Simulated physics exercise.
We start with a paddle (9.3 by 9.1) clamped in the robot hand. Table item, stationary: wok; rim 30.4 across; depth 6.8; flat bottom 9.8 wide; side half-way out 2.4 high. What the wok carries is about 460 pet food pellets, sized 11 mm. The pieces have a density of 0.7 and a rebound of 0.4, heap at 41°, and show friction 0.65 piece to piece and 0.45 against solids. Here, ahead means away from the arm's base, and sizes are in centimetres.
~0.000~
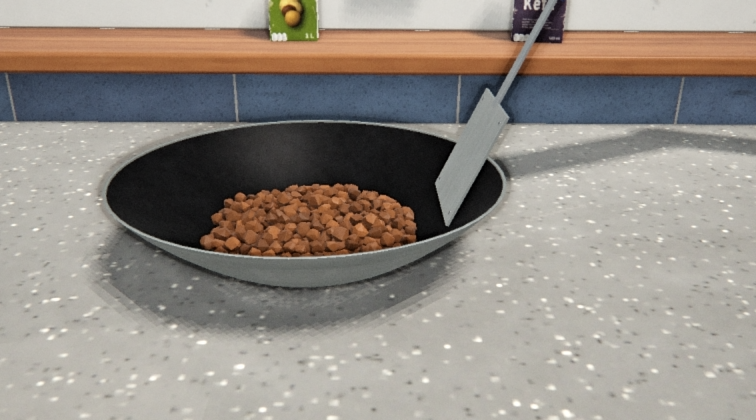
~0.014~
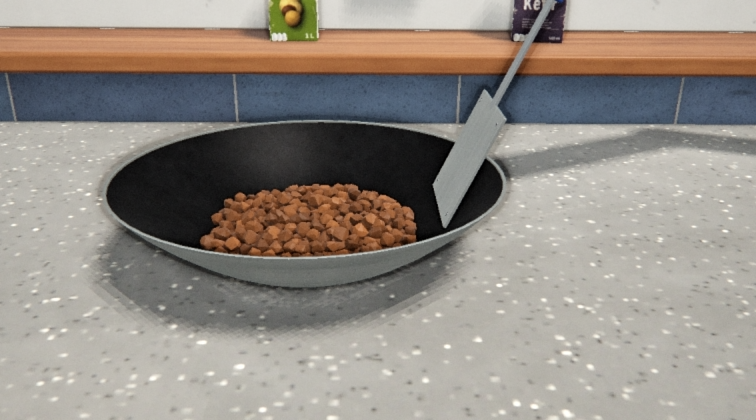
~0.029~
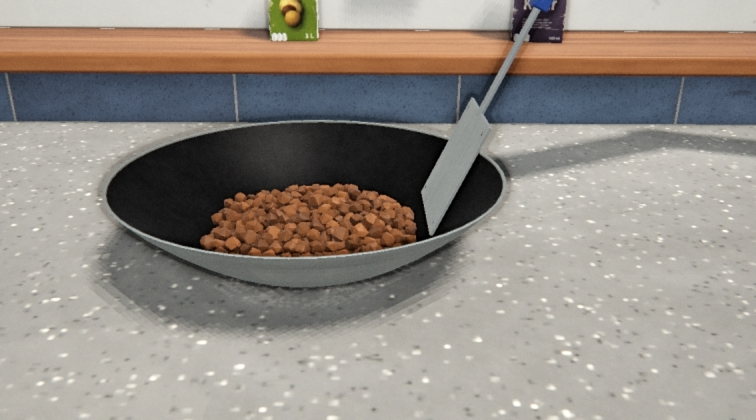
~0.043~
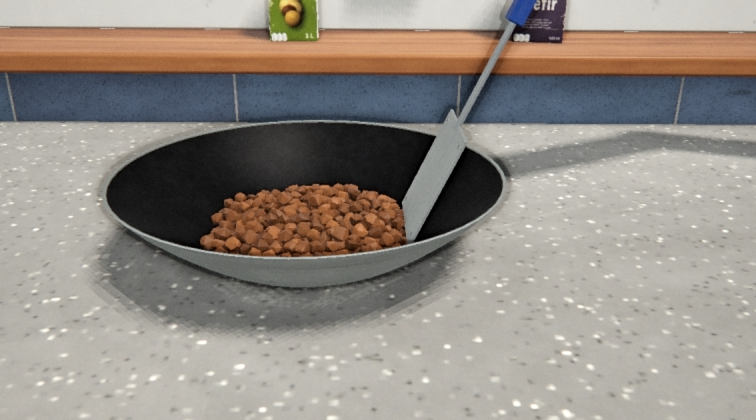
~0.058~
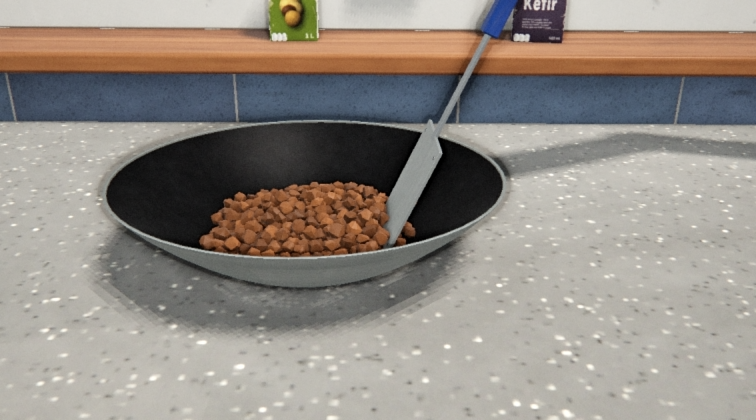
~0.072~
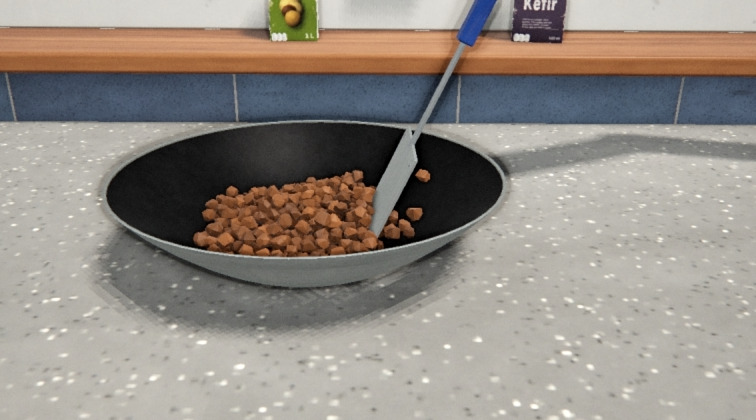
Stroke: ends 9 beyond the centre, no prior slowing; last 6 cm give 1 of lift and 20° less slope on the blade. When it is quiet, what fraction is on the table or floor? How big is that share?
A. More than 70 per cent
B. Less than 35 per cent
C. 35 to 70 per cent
35 to 70 per cent (C).
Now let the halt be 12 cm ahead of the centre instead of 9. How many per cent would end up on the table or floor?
It would be near 60 per cent.
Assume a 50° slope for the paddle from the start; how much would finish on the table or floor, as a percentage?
In that case some 45 per cent.
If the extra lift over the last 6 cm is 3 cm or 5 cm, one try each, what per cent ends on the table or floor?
45 and 35 per cent.
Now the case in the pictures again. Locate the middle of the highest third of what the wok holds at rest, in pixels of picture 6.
Around (188, 202).
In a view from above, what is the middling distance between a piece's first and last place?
I'd guess close to 16 centimetres.
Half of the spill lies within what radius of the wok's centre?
The answer is around 30 cm.
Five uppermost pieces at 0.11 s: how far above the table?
They are around 8 cm up.
After 0.11 s, sloping 65°, highest piece 11 above the table; 460 in the wok.
After 0.14 s, sloping 60°, highest piece 14 above the table; 458 in the wok, 2 on the blade or in flight.
After 0.36 s, sloping 45°, highest piece 10 above the table; 240 in the wok, 56 on the table or floor, 164 on the blade or in flight.
After 1.41 s, sloping 45°, highest piece 8 above the table; 239 in the wok, 221 on the table or floor.
In the end, 239 in the wok, 221 on the table or floor. That is 48 % on the table or floor.
